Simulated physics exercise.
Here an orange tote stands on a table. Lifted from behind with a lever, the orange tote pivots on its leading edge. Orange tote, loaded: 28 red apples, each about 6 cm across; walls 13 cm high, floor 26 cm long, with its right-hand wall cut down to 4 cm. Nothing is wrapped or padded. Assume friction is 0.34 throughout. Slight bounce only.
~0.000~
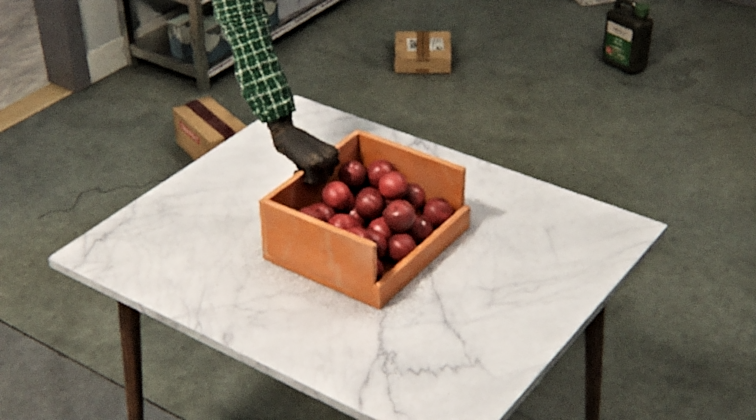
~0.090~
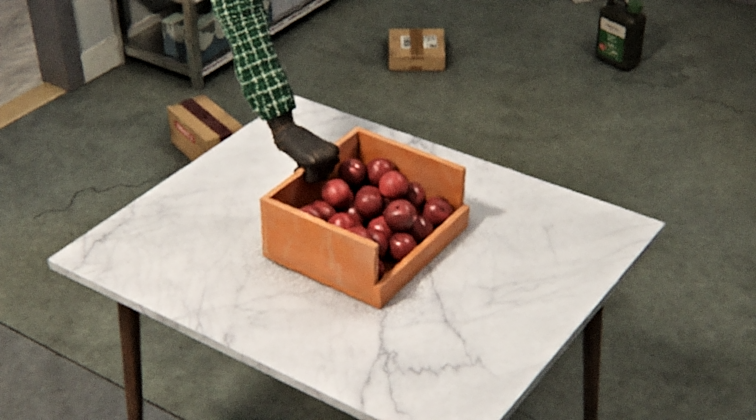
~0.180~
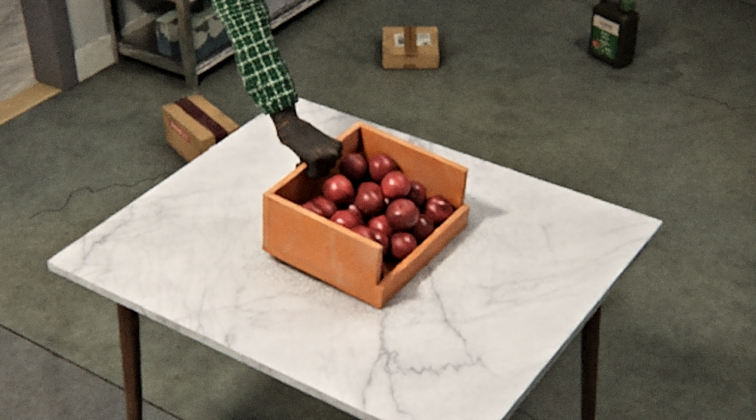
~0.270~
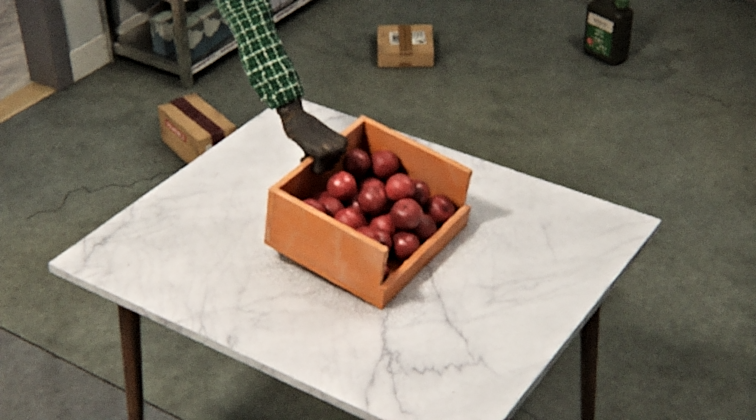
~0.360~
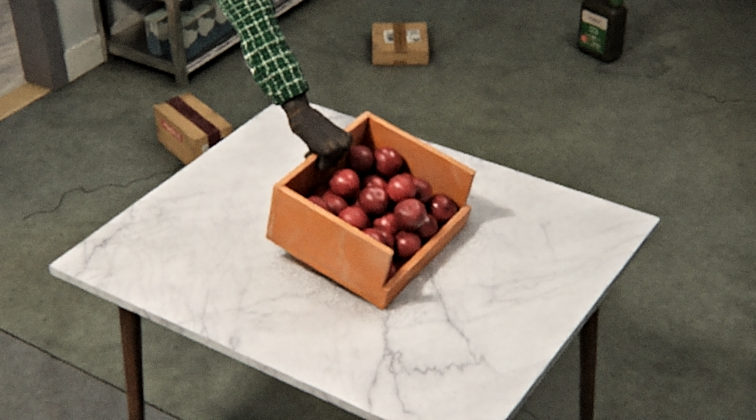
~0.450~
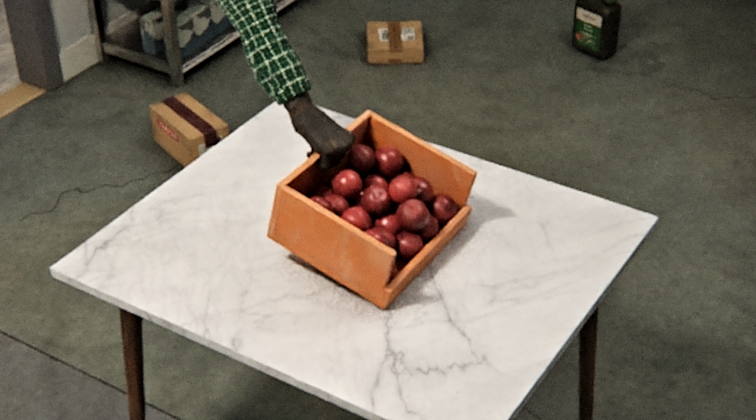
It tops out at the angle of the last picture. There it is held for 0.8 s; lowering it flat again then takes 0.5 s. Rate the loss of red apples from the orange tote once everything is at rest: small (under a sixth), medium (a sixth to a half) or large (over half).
Small.
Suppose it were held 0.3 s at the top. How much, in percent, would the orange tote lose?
In that case the orange tote sheds 0 percent of its load.
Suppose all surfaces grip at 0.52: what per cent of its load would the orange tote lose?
In that case the orange tote sheds 0 per cent of its load.
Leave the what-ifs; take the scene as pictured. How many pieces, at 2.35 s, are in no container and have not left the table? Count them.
I'd put it at close to 1.
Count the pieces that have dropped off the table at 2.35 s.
I'd estimate some 0 by that time.
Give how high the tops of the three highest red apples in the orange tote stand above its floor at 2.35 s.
I'd say some 11 cm high.
After 0.75 s, tilt 14°; the orange tote has all 28.
After 1.13 s, tilt 14°; the orange tote is down by 1 of 28.
After 1.67 s, tilt 1°; the orange tote is down by 1 of 28.
Outcome (at 2.35 s), the orange tote is down by 1 of 28. Asked share, 1 of 28, 4 per cent.
